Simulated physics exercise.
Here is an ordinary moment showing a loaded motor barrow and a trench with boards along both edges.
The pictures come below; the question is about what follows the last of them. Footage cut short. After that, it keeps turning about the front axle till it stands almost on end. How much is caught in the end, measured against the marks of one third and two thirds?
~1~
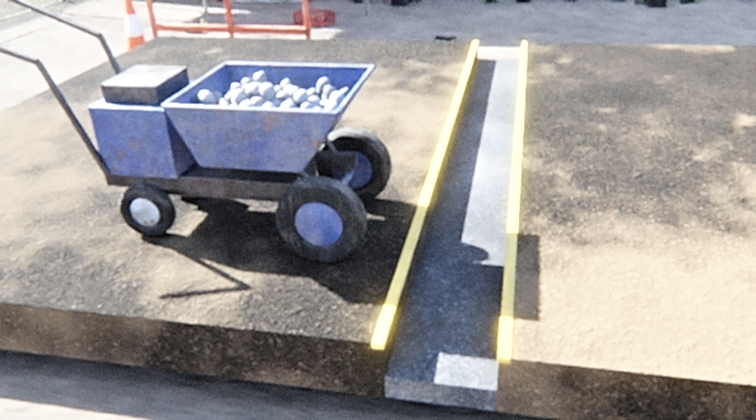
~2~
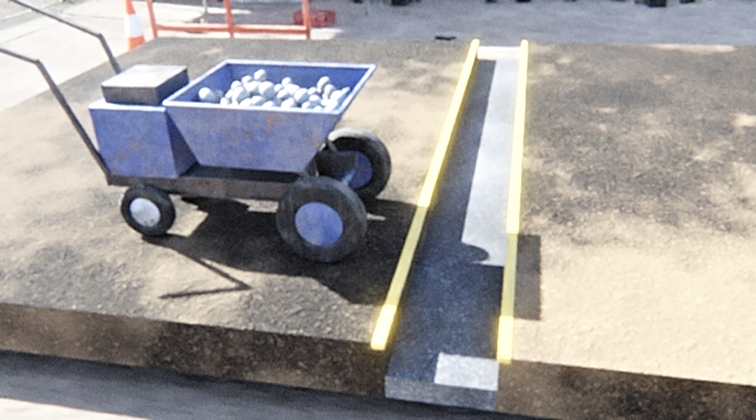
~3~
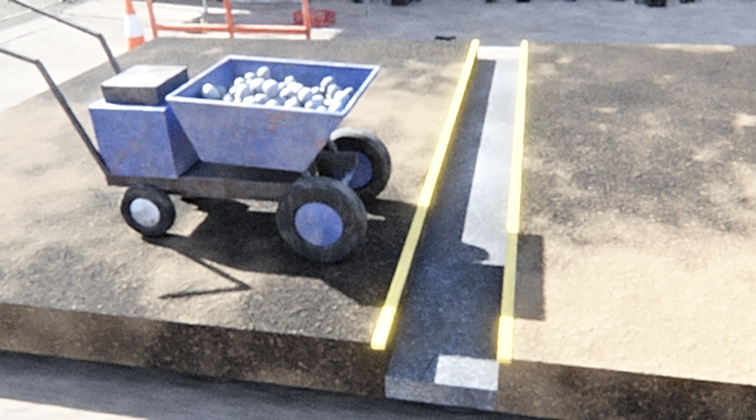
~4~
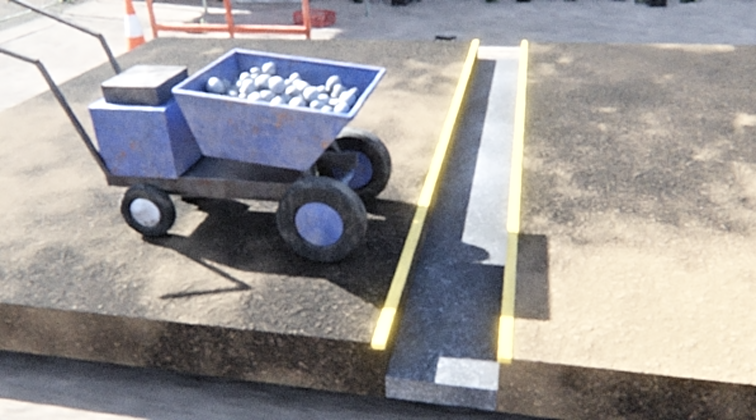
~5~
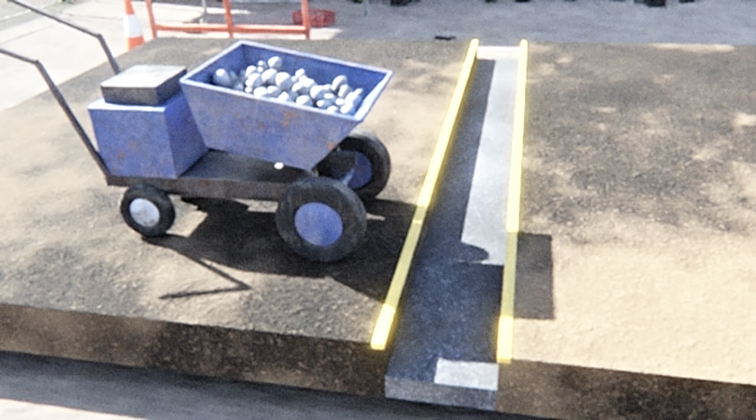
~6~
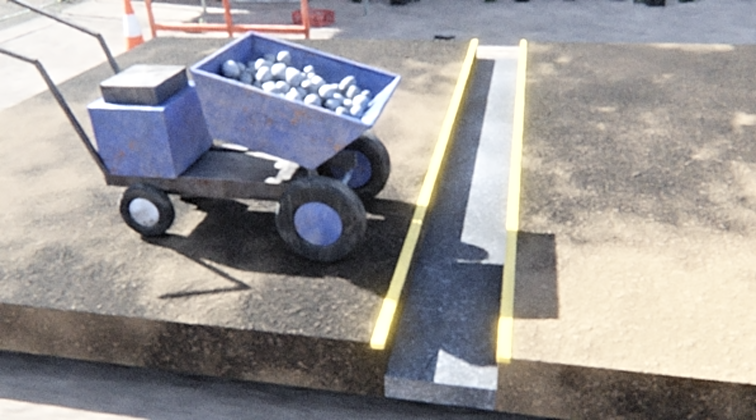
Over two thirds is caught.
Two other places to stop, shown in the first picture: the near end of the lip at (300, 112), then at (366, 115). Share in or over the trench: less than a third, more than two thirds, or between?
For the first position, more than two thirds; for the second, between a third and two thirds.
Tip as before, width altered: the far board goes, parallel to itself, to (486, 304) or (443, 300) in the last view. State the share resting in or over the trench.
Lab note: Try one about 60 %, try two about 10 %.
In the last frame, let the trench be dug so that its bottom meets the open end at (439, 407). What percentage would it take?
Close to 80 per cent, I reckon.
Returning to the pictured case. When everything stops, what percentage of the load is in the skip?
Some 0 per cent.
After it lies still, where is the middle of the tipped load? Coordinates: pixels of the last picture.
The centre comes to rest near (484, 250).
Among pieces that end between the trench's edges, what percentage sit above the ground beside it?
Close to 5 percent.
Soon after the last picture, skip tipped steeply; all in the skip.
A little later, skip tipped right over; most in the skip; about a quarter in or heaped over the trench; a stray few beyond it; a stray few falling.
Later still, skip tipped right over; a small part in the skip; about two thirds in or heaped over the trench; about a quarter beyond it.
At rest, skip tipped right over; most in or heaped over the trench; about a quarter beyond it.
